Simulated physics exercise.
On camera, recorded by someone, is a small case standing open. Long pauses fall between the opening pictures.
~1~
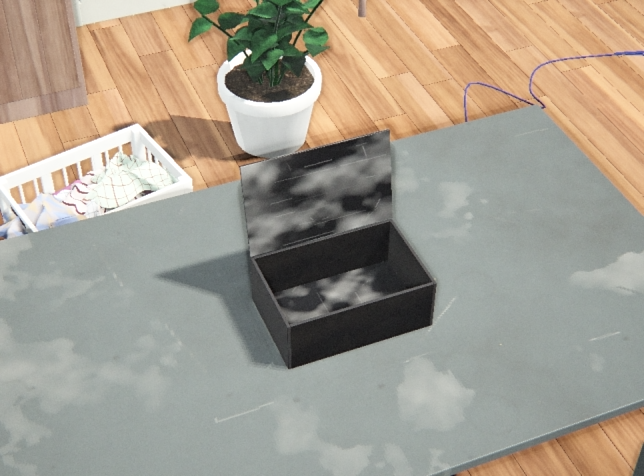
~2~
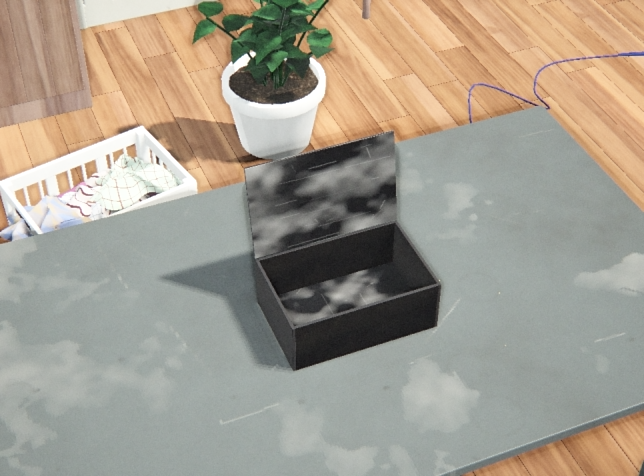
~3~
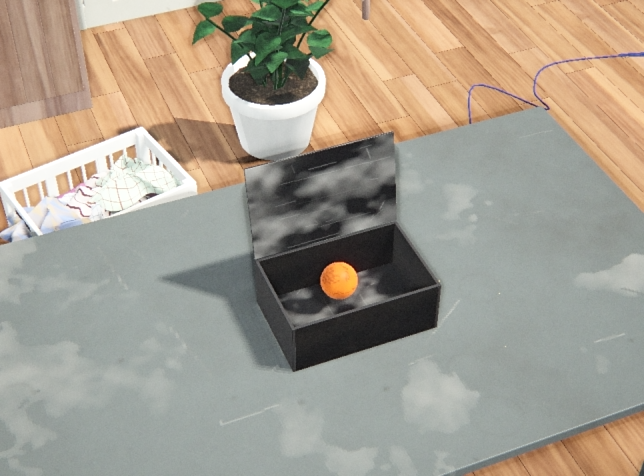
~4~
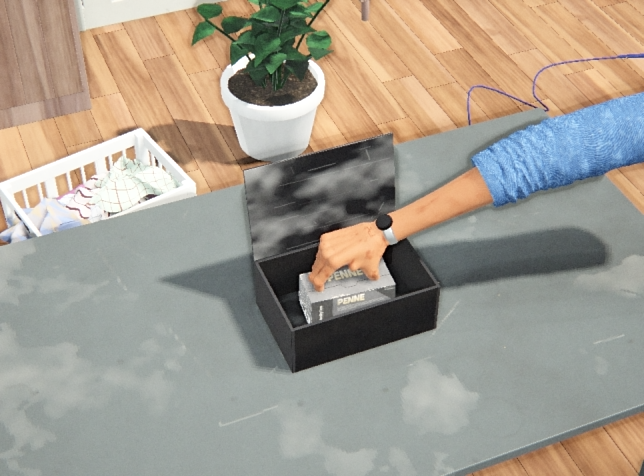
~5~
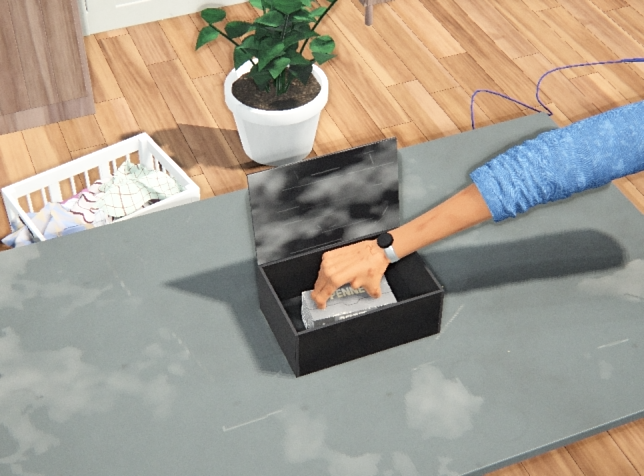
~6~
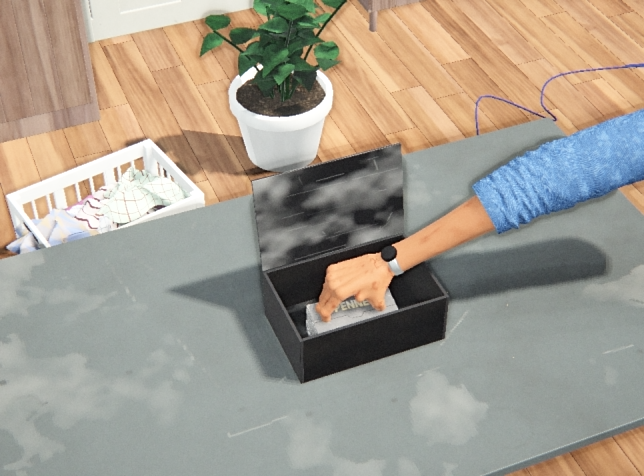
On a grey table near a potted plant and a white laundry basket, a small black box stands open and empty. An orange ball appears inside it, then a hand in a blue sleeve lowers a grey carton into the box and keeps hold of it.
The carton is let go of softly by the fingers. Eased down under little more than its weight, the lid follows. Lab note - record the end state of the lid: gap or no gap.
End state: No gap.
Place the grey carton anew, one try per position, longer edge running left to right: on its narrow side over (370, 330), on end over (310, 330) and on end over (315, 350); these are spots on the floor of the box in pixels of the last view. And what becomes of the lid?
Lid, try 1: Fully down; try 2: Propped open; try 3: Propped open.
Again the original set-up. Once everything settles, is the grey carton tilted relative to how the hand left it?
Simply put, it remains unturned.
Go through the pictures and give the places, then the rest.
In the first picture, the last thing is not in view yet.
In the second picture, the last thing is not in view yet.
In the third picture, the last thing is not in view yet; orange ball (339, 281).
In the fourth picture, still above its spot; grey carton (347, 294).
In the fifth picture, still above its spot; grey carton (349, 311).
In the sixth picture, put in, still held.
Then, 1.20 s after the last picture, lid starting down.
Then, 1.60 s after the last picture, lid 57° above the rim.
Then, 1.80 s after the last picture, lid 35° above the rim.
Then, 2.00 s after the last picture, lid 9° above the rim.
At rest, lid shut; both in place. Seen from the same camera at the end, grey carton near (353, 324).
